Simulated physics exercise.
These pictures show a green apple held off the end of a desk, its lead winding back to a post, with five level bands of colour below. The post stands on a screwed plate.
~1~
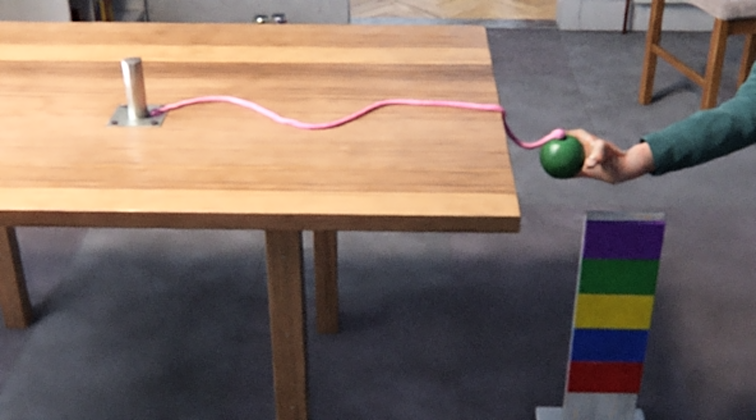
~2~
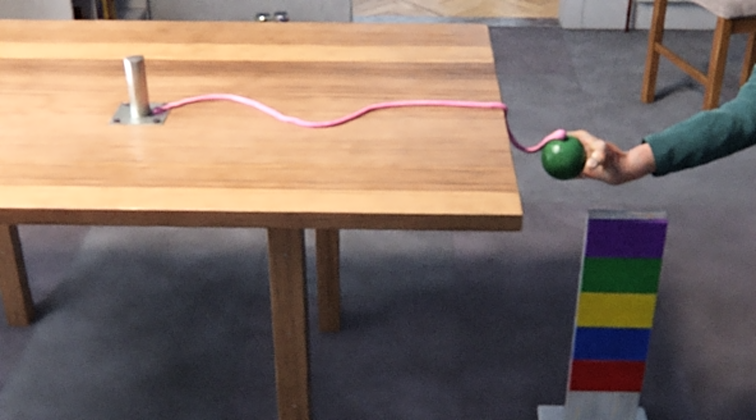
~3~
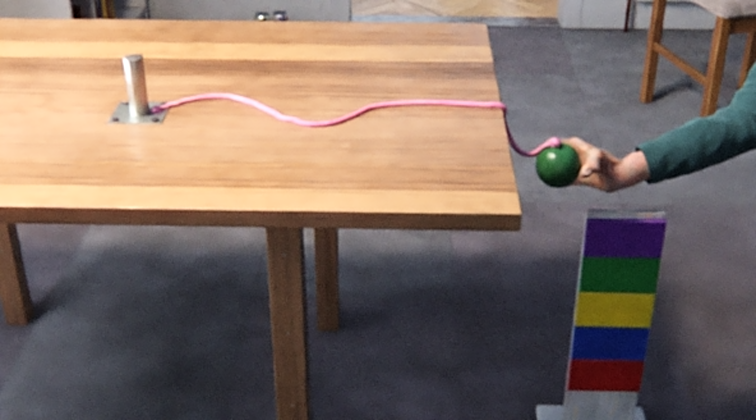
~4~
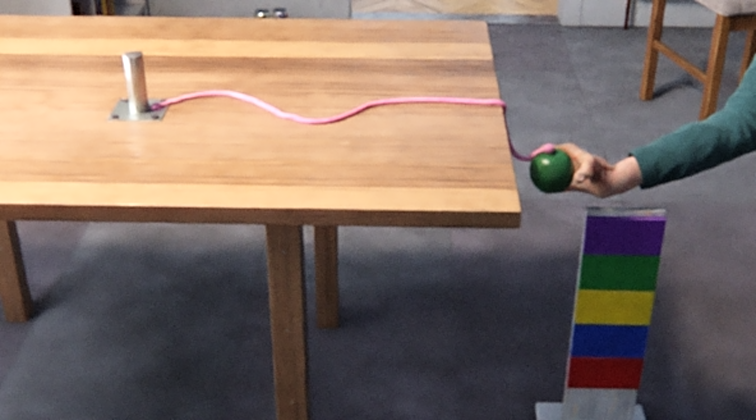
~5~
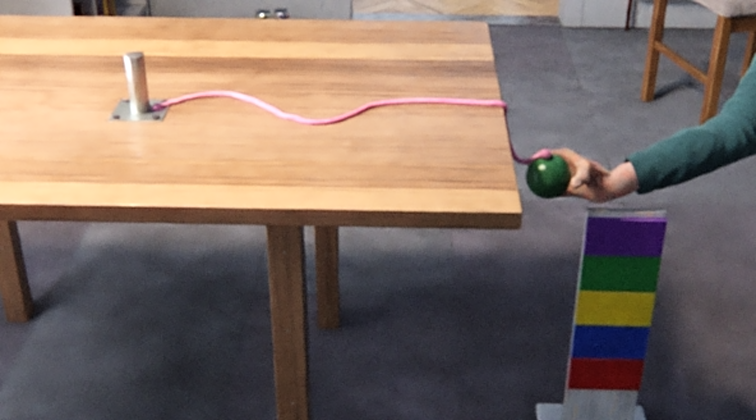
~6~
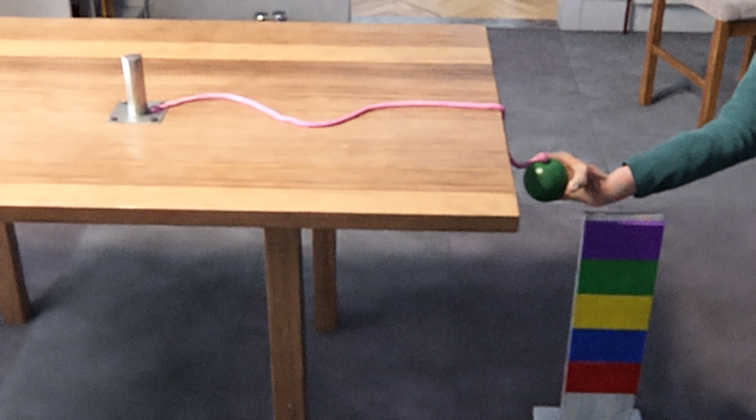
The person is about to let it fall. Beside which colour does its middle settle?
Its centre hangs level with the green band.
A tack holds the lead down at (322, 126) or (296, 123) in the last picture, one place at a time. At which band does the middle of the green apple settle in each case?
Taking them in turn: Purple; purple.
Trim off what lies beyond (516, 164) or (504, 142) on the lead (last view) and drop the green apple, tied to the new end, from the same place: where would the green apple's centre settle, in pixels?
Near (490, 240) and (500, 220).
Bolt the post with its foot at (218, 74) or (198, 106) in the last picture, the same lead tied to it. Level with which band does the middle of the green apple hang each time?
One after the other, yellow; yellow.
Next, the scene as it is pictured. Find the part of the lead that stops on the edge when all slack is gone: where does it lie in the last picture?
At (442, 104), roughly.
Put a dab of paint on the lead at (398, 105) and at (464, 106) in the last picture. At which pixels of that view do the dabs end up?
Near (458, 117) and (502, 143).
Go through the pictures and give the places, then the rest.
Green apple (563, 157); purple (624, 242); green (619, 278); yellow (614, 313); blue (610, 346); red (606, 378), in the first picture.
Green apple (564, 158); lead through (191, 101) (264, 109) (342, 122) (415, 104) (502, 111), in the second picture.
Green apple (558, 165), in the third picture.
Green apple (552, 171); lead through (189, 98) (263, 105) (340, 118) (414, 101) (501, 108), in the fourth picture.
Green apple (548, 176), in the fifth picture.
Green apple (546, 180); lead through (188, 100) (262, 108) (339, 122) (413, 104) (500, 112), in the sixth picture.
Soon after, apple near (536, 258); level with green.
Then, apple near (467, 273); level with green.
Further on, apple near (506, 276); level with green.
At rest, apple near (495, 278); level with green. Its middle rests at the green band.
